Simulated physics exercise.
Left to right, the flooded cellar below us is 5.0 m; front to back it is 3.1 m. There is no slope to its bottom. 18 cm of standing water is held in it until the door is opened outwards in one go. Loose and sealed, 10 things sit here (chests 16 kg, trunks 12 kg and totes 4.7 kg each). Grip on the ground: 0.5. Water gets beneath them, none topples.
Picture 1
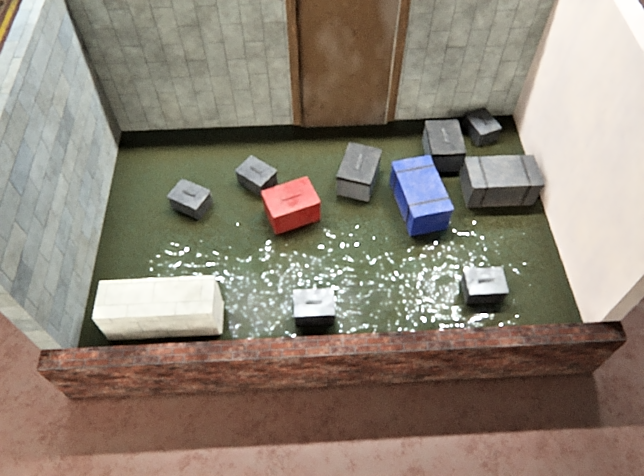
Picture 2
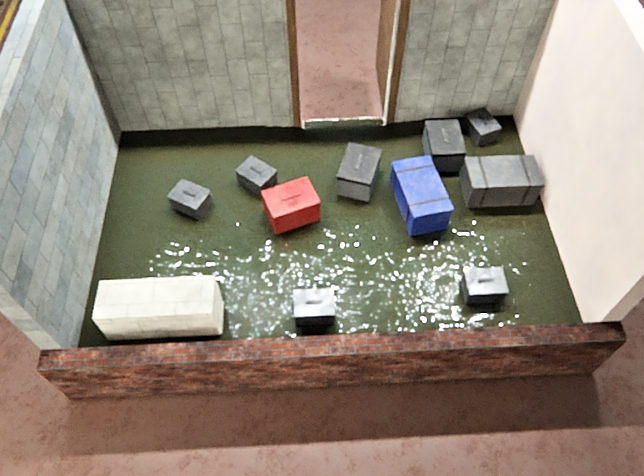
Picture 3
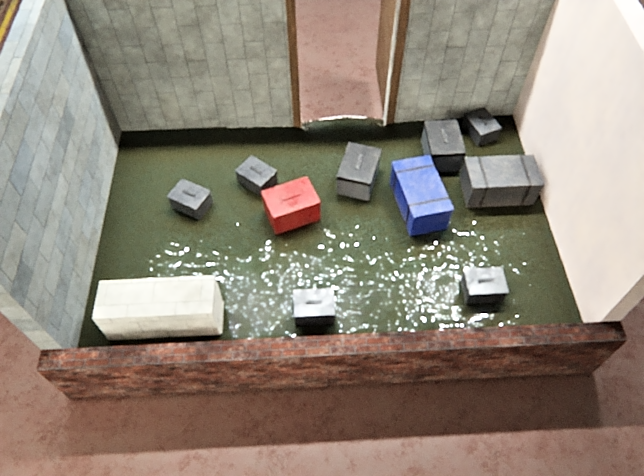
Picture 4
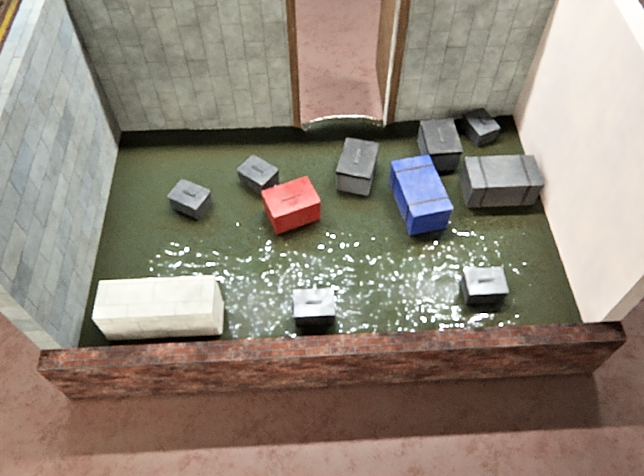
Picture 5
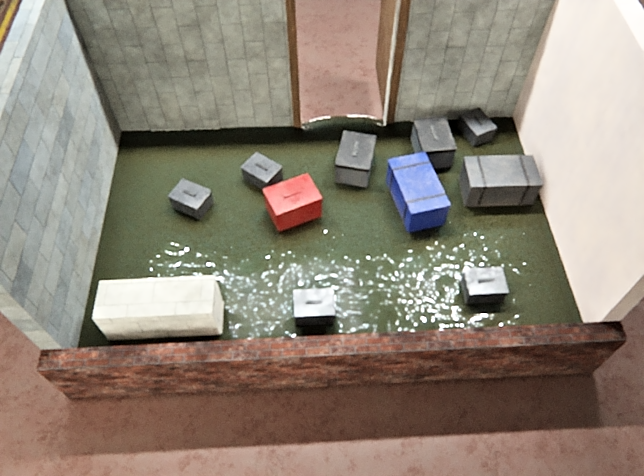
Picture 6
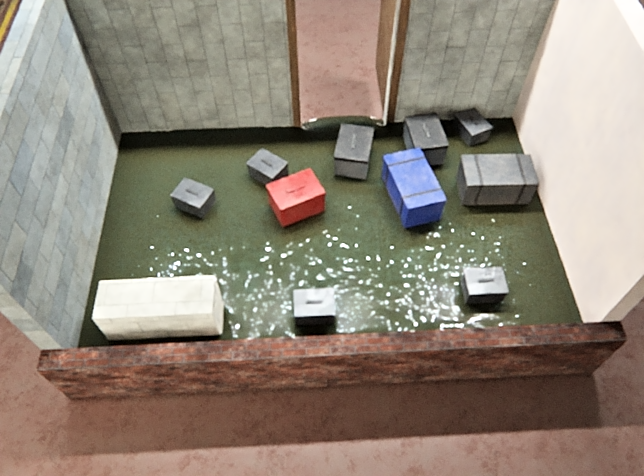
Flooded walled cellar with its doorway opening at the back, then the blue trunk, red chest and several grey boxes drifting slightly.
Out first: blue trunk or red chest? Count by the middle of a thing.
The red one.
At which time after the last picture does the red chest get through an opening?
Somewhere near 6.0 s.
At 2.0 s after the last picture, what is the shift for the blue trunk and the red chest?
Roughly 40 and 50 cm by then.
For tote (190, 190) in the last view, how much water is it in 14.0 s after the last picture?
Roughly 8 cm.
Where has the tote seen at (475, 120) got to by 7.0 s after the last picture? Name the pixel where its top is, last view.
By then the top sits at about (400, 122).
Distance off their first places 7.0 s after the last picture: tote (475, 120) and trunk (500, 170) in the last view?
In that order: 100 cm, 60 cm.
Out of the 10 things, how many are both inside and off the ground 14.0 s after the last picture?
Total: 3.
Then, 2.0 s after the last picture the blue trunk is near (401, 161), 0.4 m from its start, afloat; the red chest is near (311, 166), 0.5 m from its start, afloat; 1 of 10 are out; 9 afloat.
Then, 7.0 s after the last picture the blue trunk is near (370, 165), 0.6 m from its start, afloat; the red chest has gone out (5.9 s after the last picture); 4 of 10 are out; 6 afloat.
Then, 14.0 s after the last picture the blue trunk has gone out (11.8 s after the last picture); the red chest has gone out (5.9 s after the last picture); 7 of 10 are out; 3 afloat.
Then, 18.0 s after the last picture the blue trunk has gone out (11.8 s after the last picture); the red chest has gone out (5.9 s after the last picture); 8 of 10 are out; 2 afloat.
